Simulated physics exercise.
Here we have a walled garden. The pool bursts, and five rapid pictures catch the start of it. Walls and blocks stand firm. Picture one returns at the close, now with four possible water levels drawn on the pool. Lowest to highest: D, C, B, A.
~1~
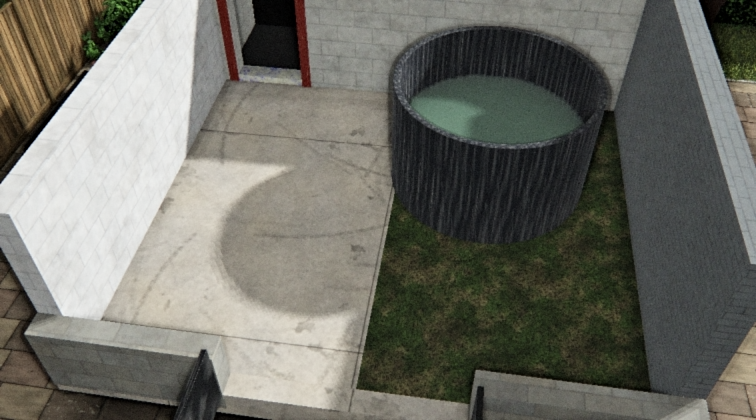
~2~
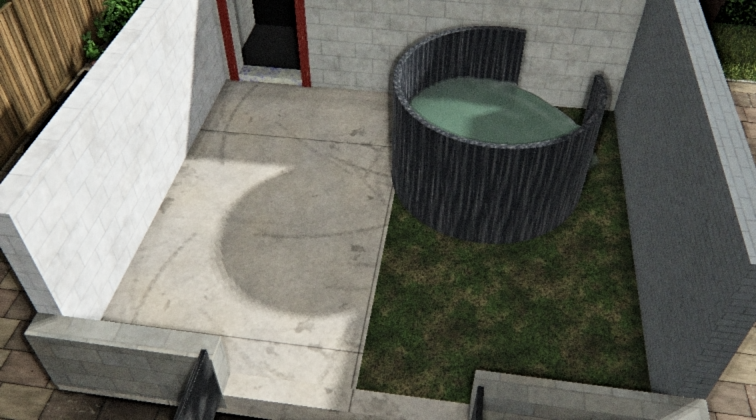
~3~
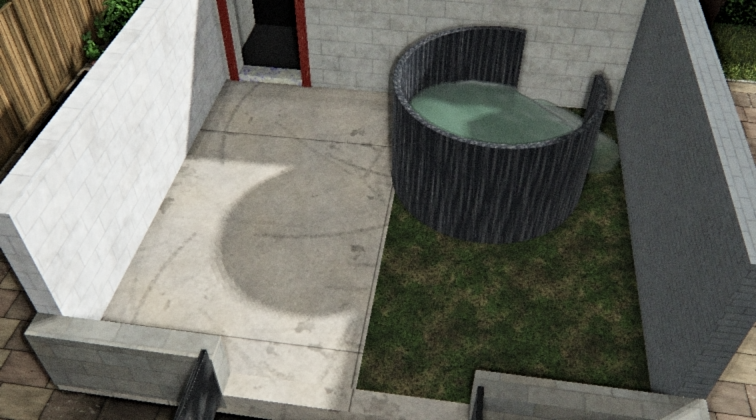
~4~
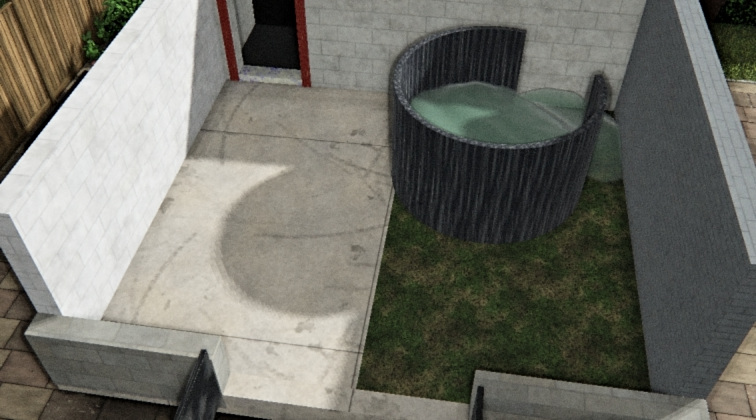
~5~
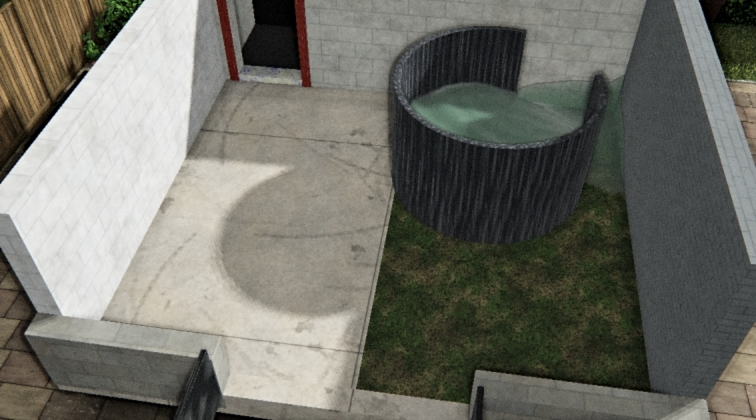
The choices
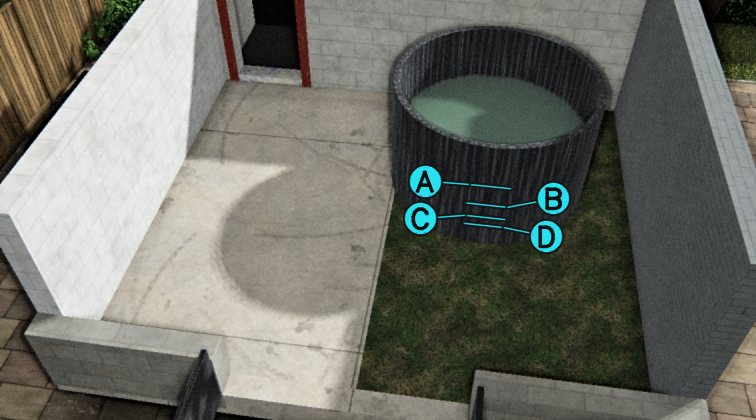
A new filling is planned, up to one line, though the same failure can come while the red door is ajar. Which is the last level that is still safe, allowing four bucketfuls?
A is the one.
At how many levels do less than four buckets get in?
All of the four.
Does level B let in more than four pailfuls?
No.
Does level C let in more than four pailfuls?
No, not at all.
On the marked copy, A at (489, 186); B at (486, 205); C at (485, 217); D at (483, 225); from the bottom up D, C, B, A.
Choosing A, a bucket or two gets in.
Choosing B, nothing gets over.
Choosing C, nothing gets over.
Choosing D, nothing gets over.
